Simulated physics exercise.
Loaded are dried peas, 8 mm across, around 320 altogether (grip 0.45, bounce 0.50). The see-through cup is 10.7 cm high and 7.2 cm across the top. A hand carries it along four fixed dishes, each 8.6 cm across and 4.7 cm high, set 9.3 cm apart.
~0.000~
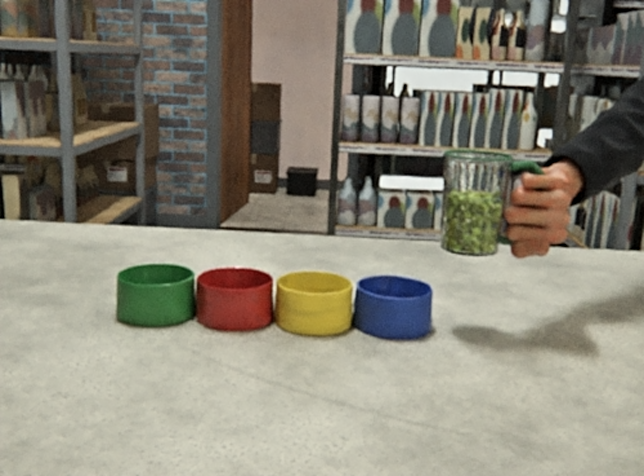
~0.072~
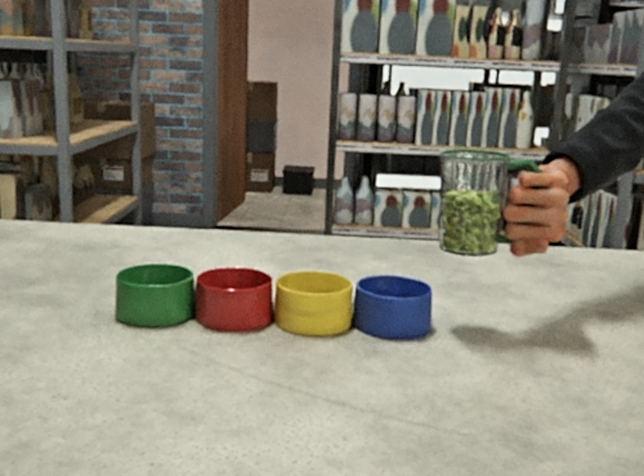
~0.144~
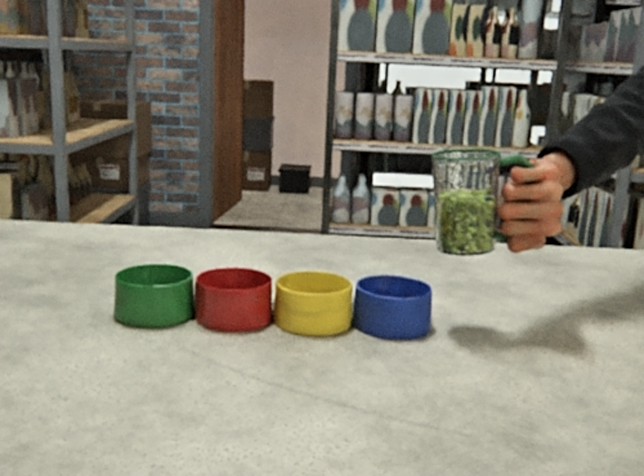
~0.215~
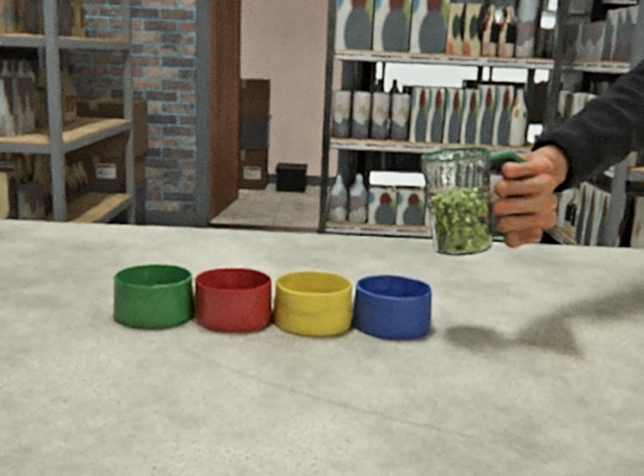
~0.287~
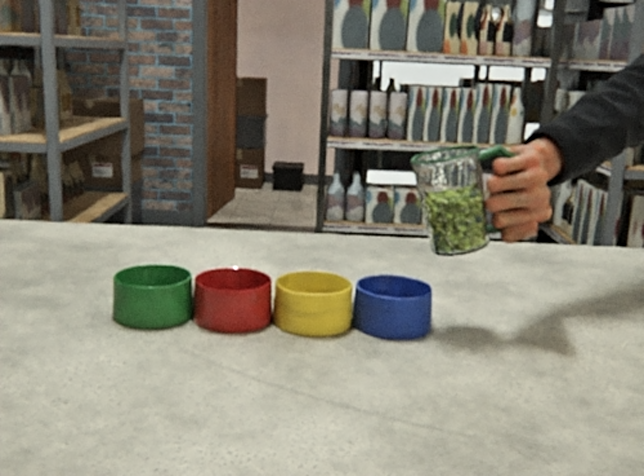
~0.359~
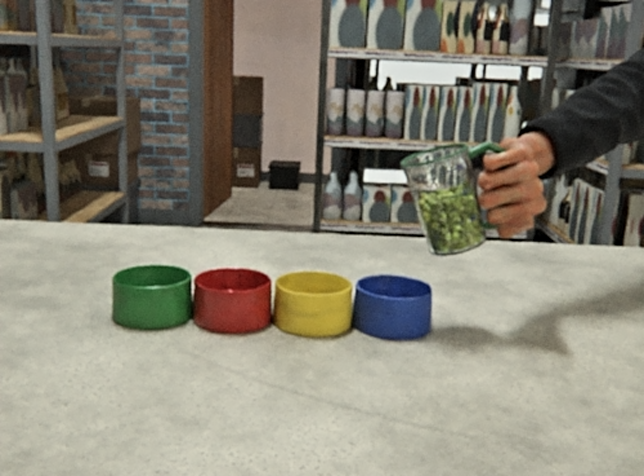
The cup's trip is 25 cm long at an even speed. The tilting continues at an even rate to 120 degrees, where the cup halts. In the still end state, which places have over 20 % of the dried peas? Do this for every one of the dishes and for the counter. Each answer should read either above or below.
Red - above, blue - below, green - below, yellow - below, counter - below.
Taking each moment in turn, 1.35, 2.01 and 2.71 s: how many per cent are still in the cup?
Approx. 100 / 30 / 0 percent.
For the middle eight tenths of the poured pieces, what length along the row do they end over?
Length: Approx. 5 cm.
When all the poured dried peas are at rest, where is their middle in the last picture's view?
Somewhere around (225, 298) in the final frame.
Then, at 1.35 s, tilt 83 degrees; cup holds 100 %.
After 2.01 s, tilt 120 degrees; cup holds 30 %, red 70 %.
After 2.71 s, tilt 120 degrees; cup holds 0 %, red 95 %.
By 3.1 s all is still; red 95 %, blue 0 %, green 0 %, yellow 0 %, counter 5 %.
